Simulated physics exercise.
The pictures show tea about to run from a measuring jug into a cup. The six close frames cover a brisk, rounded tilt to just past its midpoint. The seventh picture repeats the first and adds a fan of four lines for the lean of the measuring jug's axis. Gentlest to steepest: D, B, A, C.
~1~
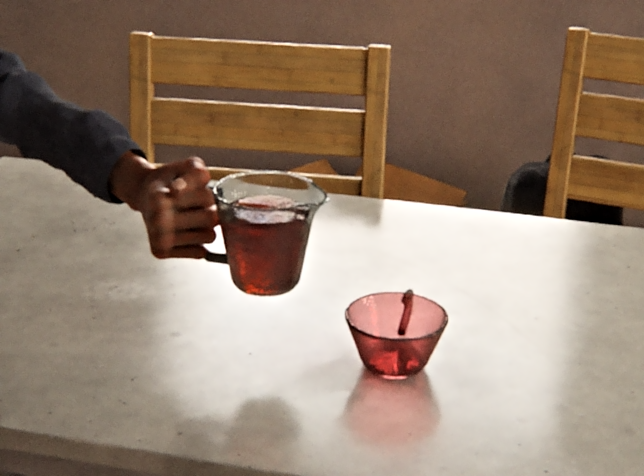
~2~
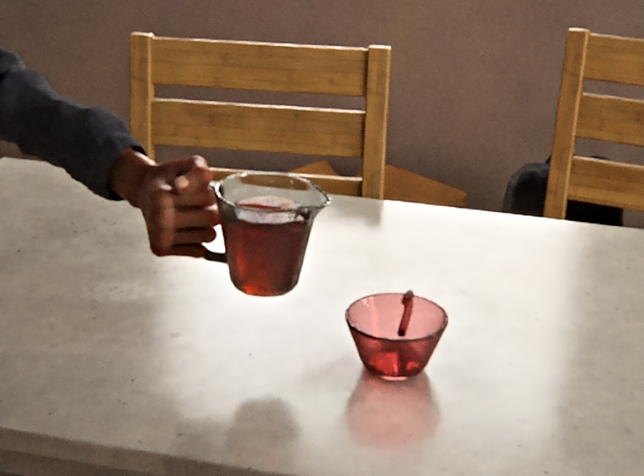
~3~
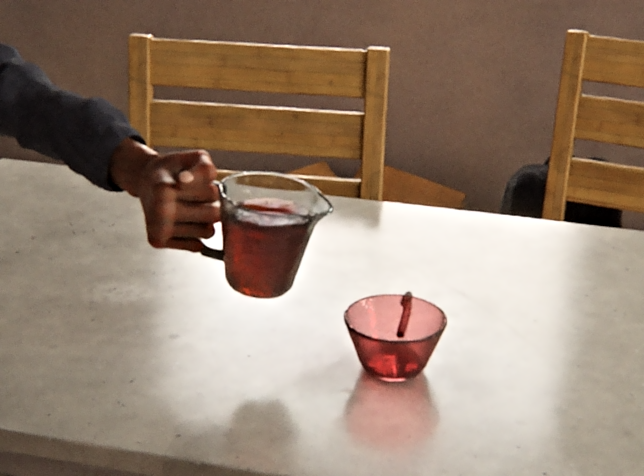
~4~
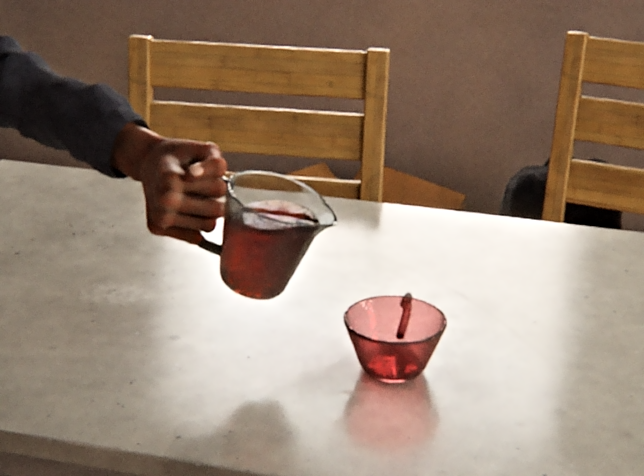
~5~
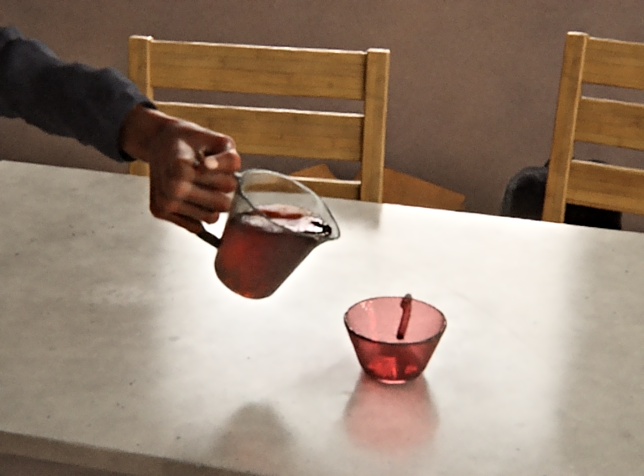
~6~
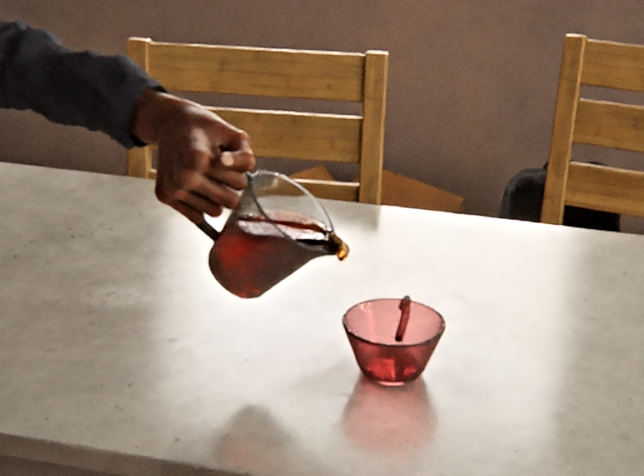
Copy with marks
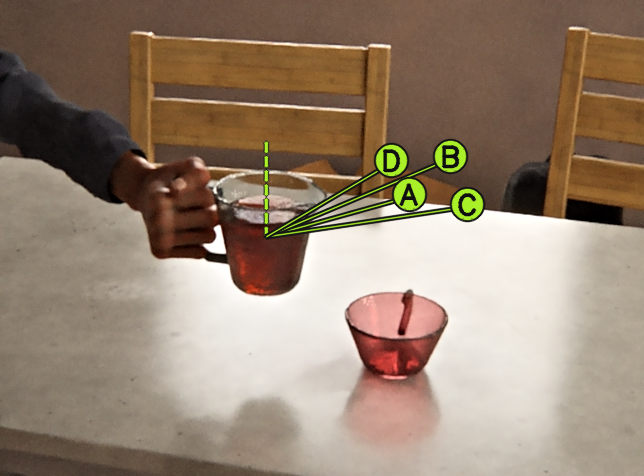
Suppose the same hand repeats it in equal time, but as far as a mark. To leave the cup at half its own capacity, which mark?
D is best.
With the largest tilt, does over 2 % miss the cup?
Yes, it does.
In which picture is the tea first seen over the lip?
In picture 6.
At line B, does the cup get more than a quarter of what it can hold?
Yes, clearly.
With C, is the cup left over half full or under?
Over.
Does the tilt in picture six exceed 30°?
Yes.
On the marked copy, A at (393, 201); B at (435, 165); C at (451, 209); D at (377, 171).
With A, the cup ends with about 68 % of what it can hold; 16 % of the tea is spilt.
With B, the cup ends with about 67 % of what it can hold; 3 % of the tea is spilt.
With C, the cup ends with about 70 % of what it can hold; 26 % of the tea is spilt.
With D, the cup ends with about 50 % of what it can hold.
